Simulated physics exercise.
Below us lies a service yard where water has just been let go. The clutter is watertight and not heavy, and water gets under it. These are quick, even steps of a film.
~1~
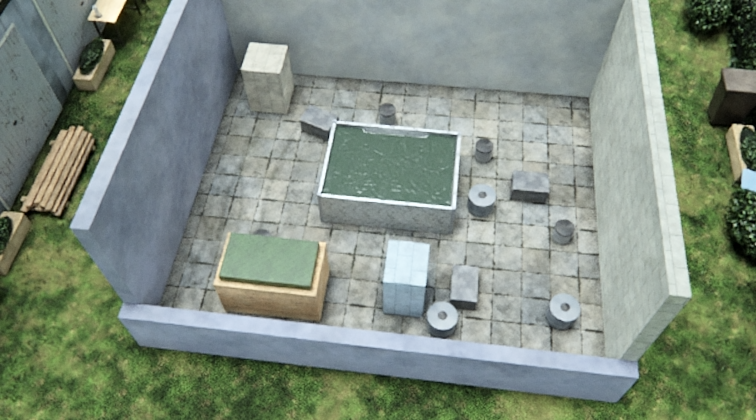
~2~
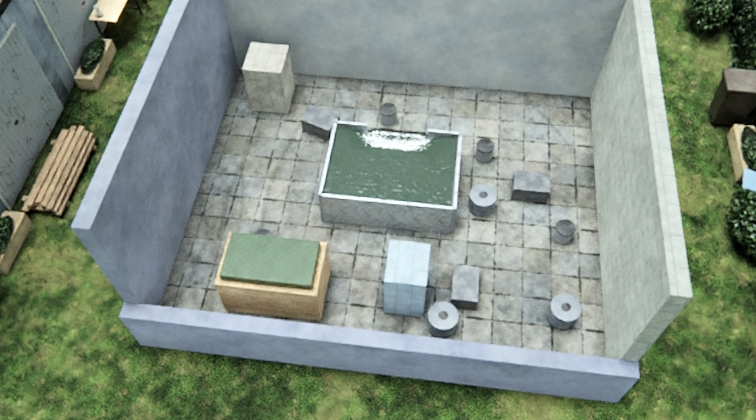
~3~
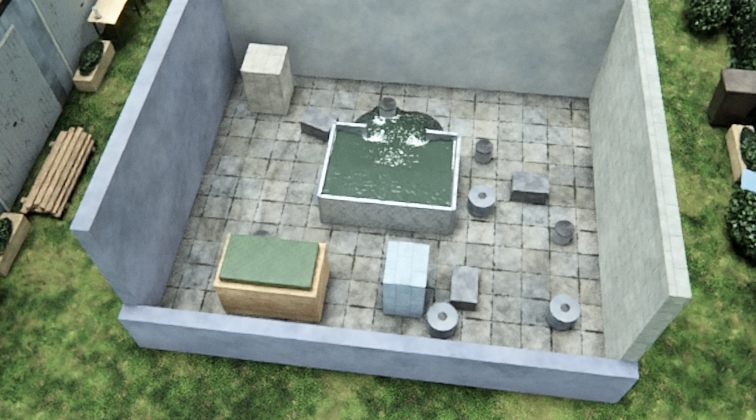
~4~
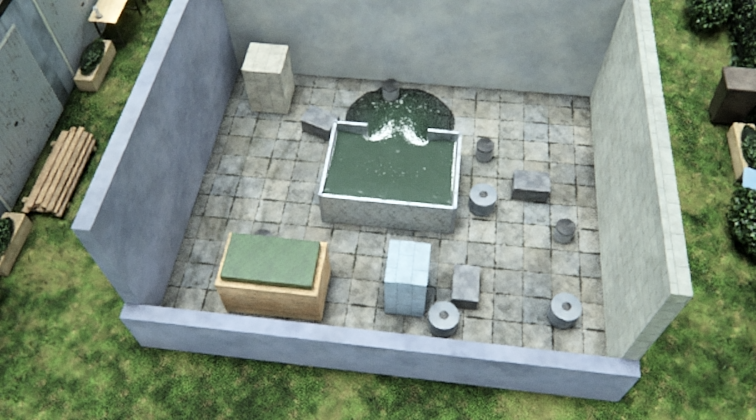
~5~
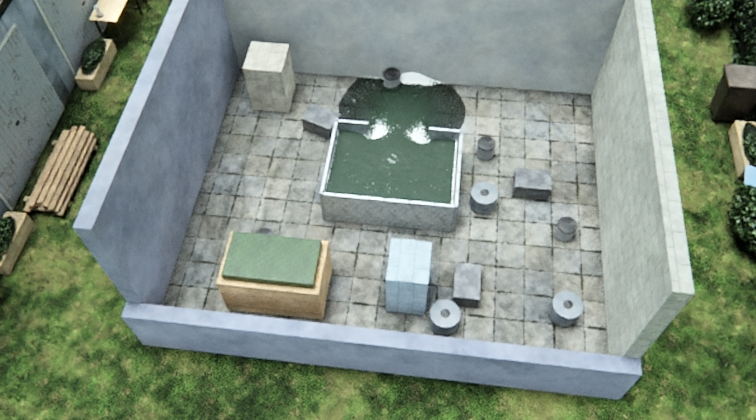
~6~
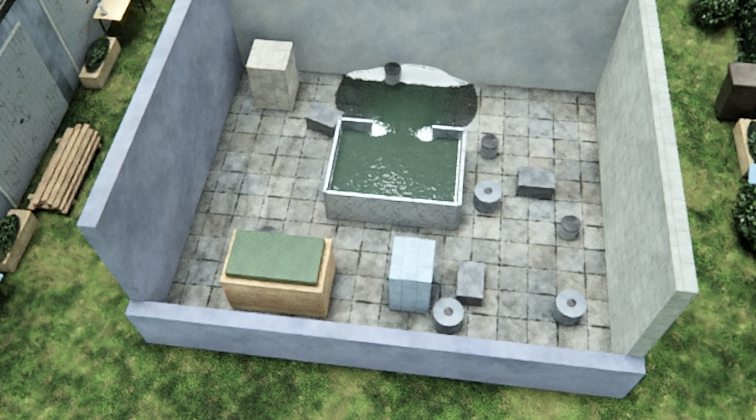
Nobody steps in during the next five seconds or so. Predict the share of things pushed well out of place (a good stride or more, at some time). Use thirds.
That comes to less than a third.
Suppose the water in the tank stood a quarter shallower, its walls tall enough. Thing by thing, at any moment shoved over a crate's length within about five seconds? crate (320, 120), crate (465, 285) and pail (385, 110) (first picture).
As listed: Under that, never so far, moved that far.
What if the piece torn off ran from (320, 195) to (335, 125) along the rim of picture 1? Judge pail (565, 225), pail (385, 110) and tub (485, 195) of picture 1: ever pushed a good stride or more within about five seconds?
In turn: Under that, pushed that far, less than that.
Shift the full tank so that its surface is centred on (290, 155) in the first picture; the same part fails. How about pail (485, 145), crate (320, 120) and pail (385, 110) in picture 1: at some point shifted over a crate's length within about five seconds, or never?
In that order: Shifted that much, pushed that far, swept aside.
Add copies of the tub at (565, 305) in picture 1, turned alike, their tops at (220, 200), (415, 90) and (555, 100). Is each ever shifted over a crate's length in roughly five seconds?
In that order: Pushed that far, yes, shifted that much.
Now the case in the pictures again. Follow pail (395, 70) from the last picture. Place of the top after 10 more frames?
Roughly at (293, 60).
A moment on, 1 of 10 are well off their spots; 1 afloat.
Next, 1 of 10 are well off their spots; 1 afloat.
Later, 1 of 10 are well off their spots; 1 afloat.
In the end, 3 of 10 are well off their spots, and 3 have been at some point; 3 afloat.
